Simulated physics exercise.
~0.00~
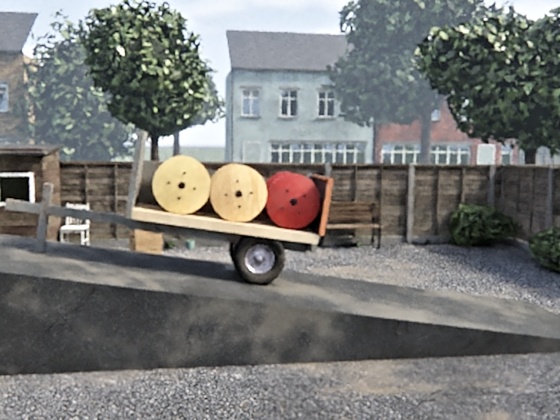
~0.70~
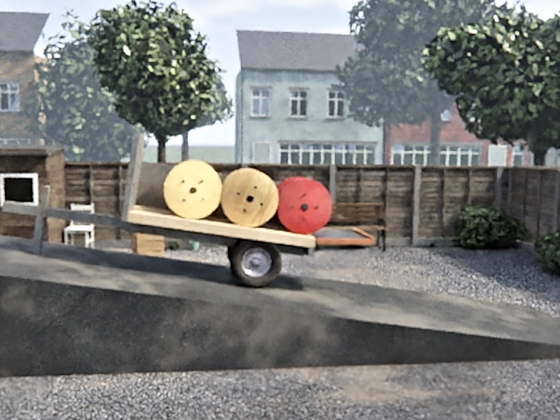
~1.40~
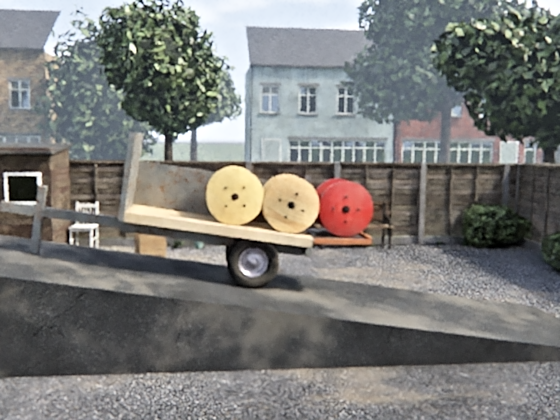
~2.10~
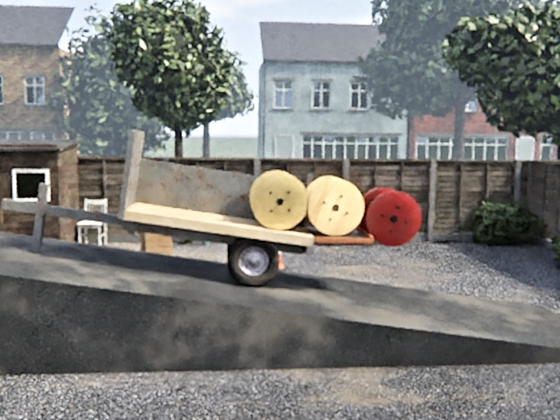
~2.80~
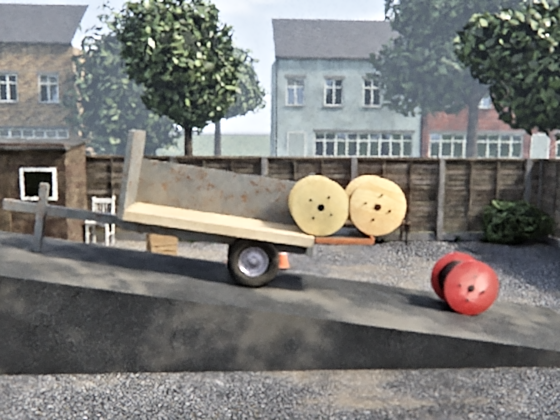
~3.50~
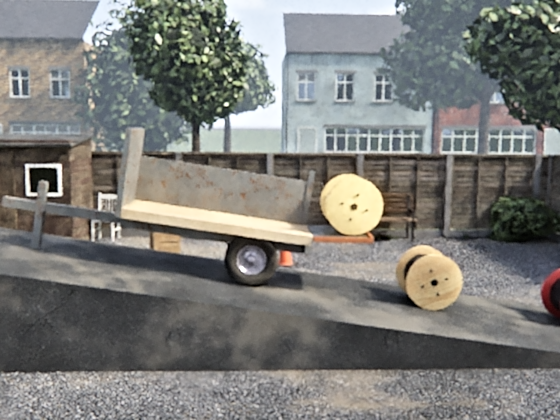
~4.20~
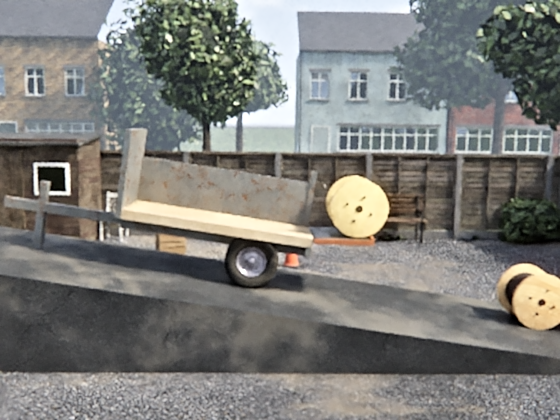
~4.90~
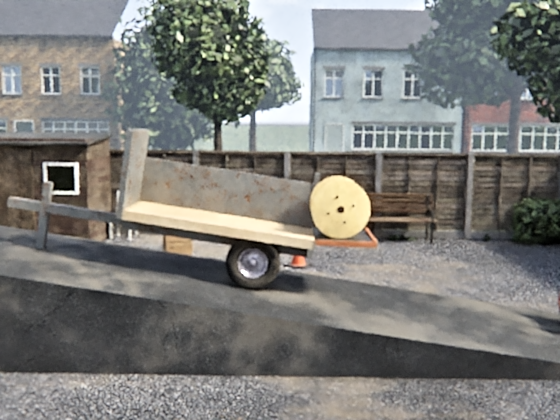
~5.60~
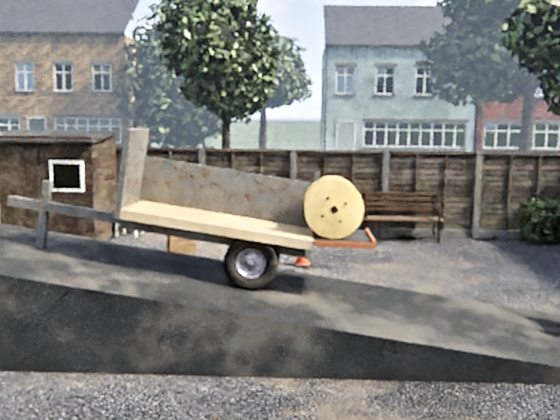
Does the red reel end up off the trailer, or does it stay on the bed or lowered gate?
The red reel ends up off the trailer. It rolls over the lowered gate, drops onto the slope and goes out of view to the right.
